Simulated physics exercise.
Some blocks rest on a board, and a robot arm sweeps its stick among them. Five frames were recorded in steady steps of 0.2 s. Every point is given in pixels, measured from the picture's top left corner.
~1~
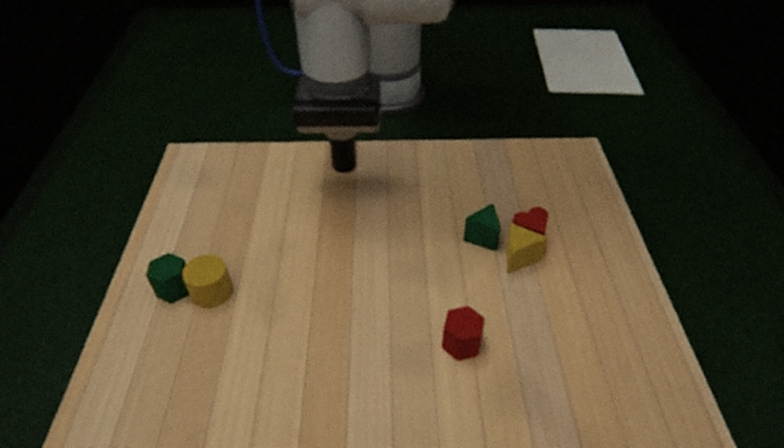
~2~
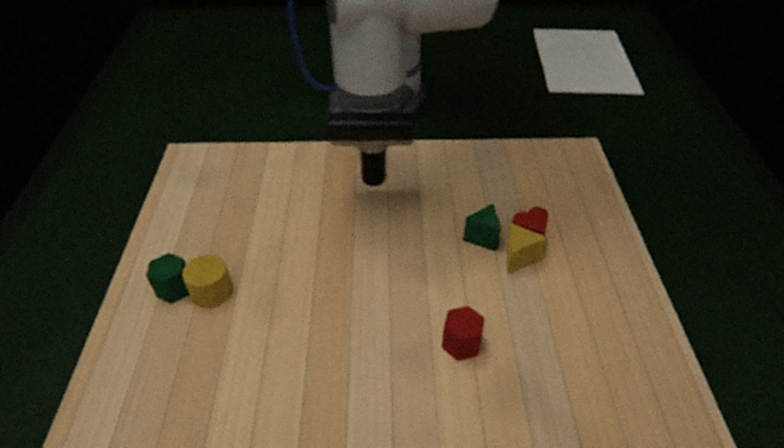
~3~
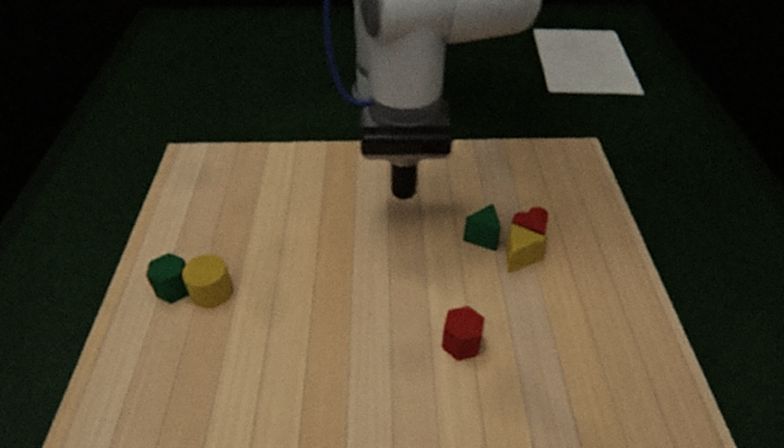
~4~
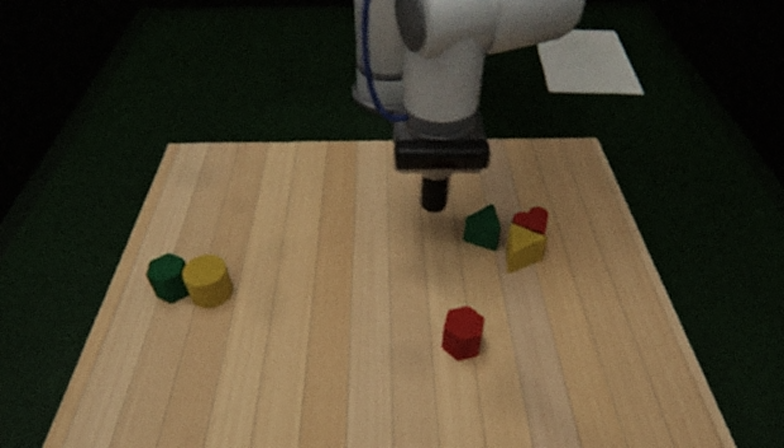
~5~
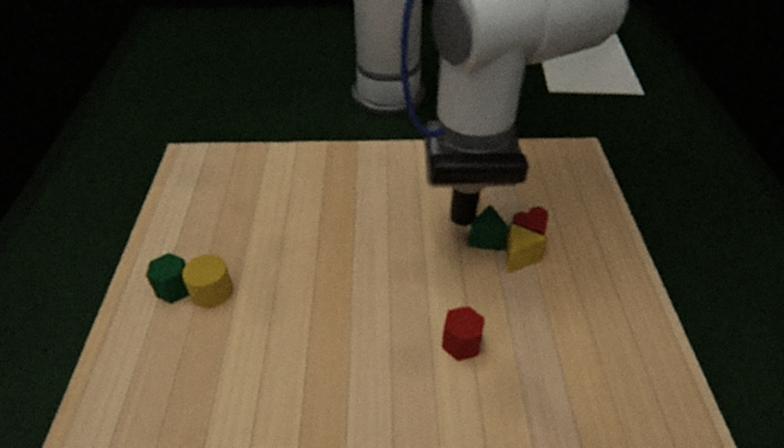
The video shows a robot arm moving its dark stick rightward and toward the viewer over a wooden board with colored blocks, then nudging the green triangular block slightly right, while the other blocks stay still.
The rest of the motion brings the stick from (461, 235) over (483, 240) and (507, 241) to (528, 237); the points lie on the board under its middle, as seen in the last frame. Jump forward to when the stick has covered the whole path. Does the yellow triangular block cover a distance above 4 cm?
In short: No.
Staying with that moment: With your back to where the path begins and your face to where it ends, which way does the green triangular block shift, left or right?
Goes right.
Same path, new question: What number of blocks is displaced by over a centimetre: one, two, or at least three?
When the path ends, I think you'll find three or more blocks out of place by more than 1 cm.
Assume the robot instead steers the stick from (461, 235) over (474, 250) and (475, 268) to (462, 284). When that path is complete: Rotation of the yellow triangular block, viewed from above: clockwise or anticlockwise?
My prediction: CW.
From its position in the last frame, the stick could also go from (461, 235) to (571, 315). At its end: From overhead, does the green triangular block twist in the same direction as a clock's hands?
Final answer: No.
The first path, step by step. Halfway along, stick (499, 224); green triangular block (525, 226); yellow triangular block (544, 245), turned 55° clockwise; red heart-shaped block (551, 216), turned 20° anticlockwise.
At the end, stick (532, 220); green triangular block (550, 231); yellow triangular block (553, 250), turned 100° clockwise; red heart-shaped block (569, 214), turned 65° anticlockwise.
